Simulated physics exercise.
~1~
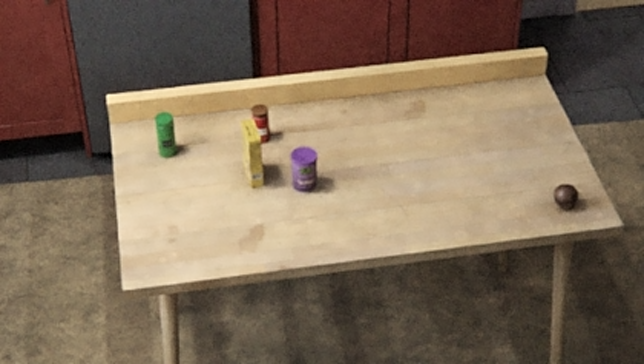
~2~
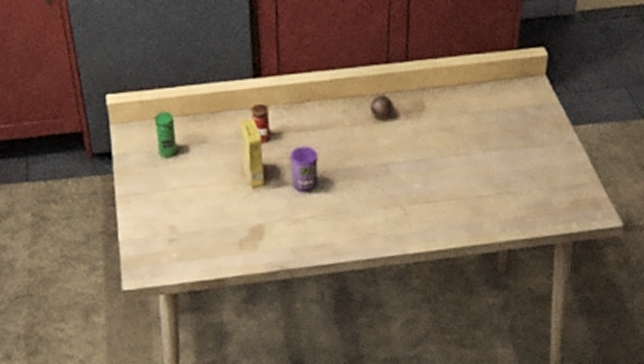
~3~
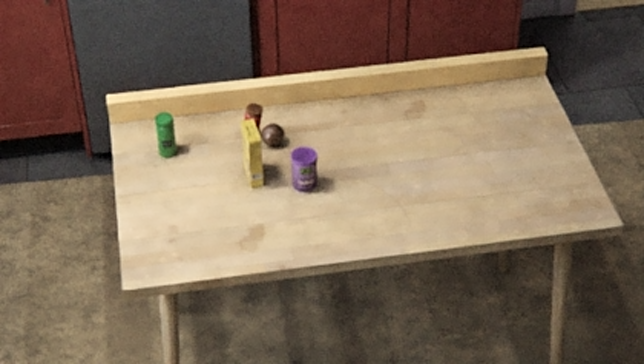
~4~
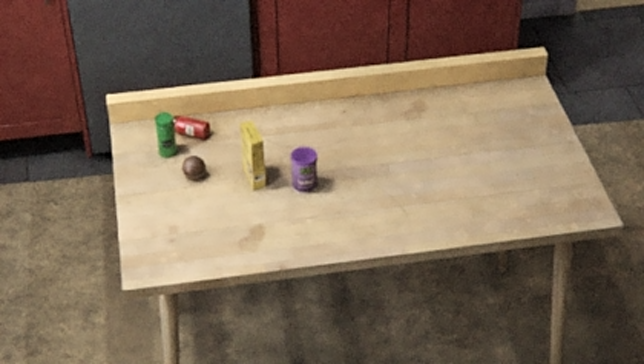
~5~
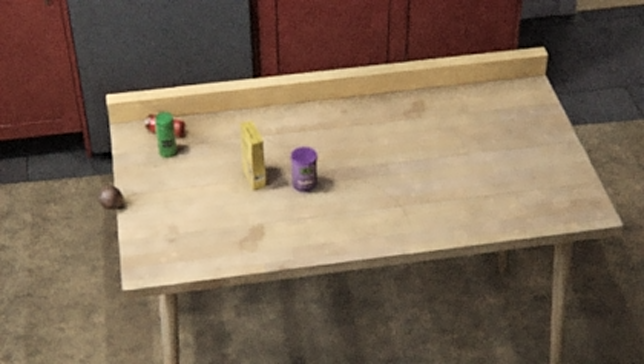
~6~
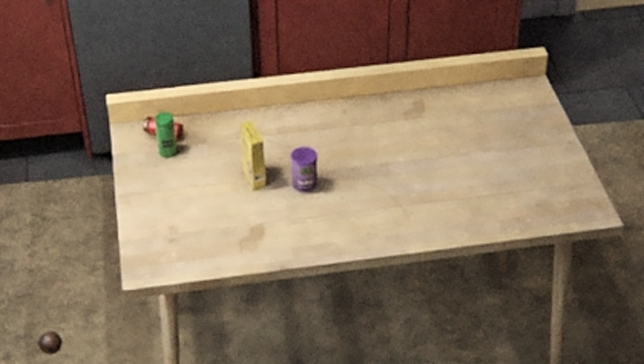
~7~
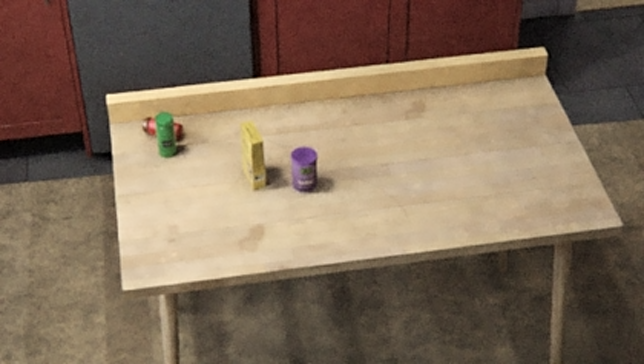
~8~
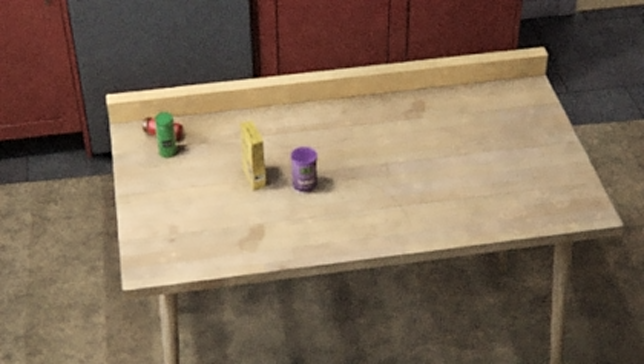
On a wooden table, a brown ball rebounding off the rail, toppling a red shaker and dropping off the left edge.
